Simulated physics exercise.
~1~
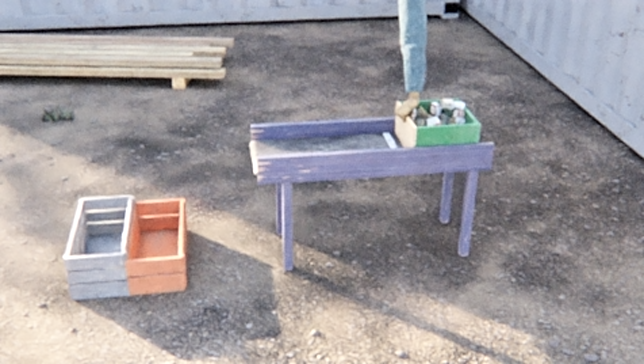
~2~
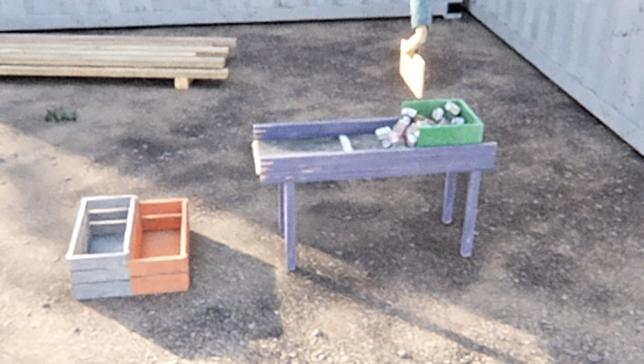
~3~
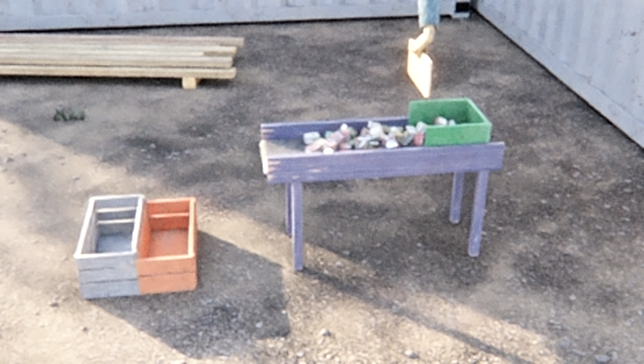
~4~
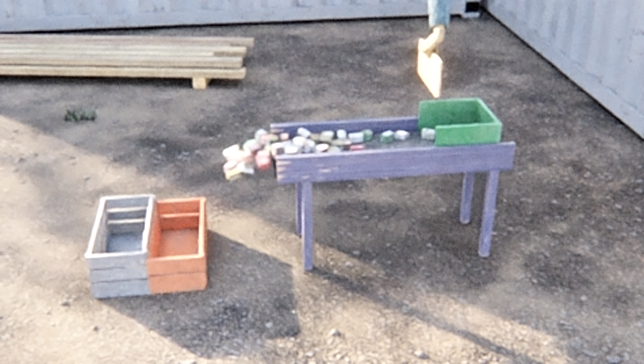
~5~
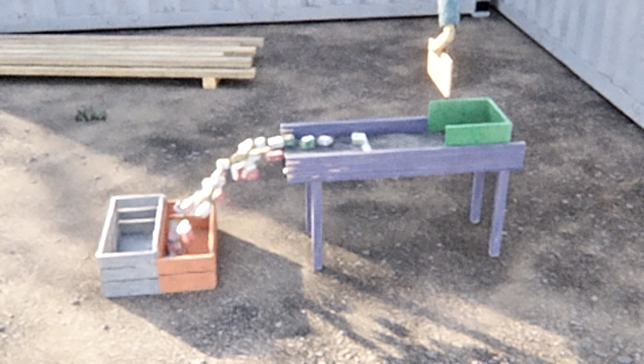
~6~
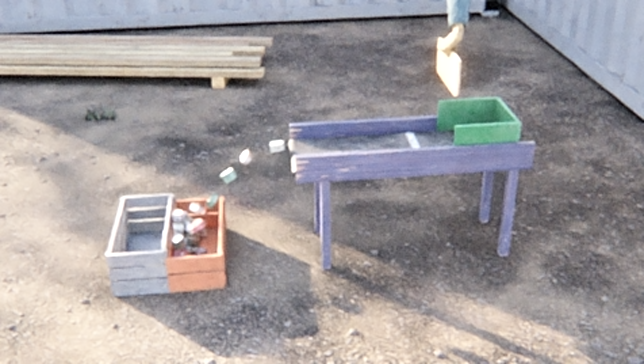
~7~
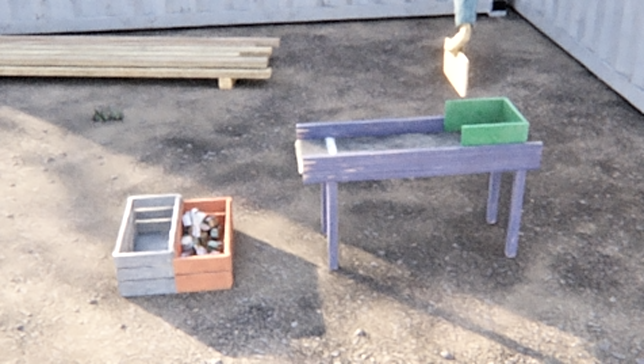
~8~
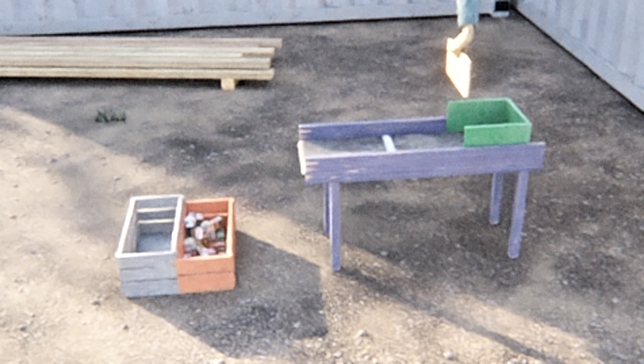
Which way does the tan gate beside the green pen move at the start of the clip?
The gate moves up, away from the belt.
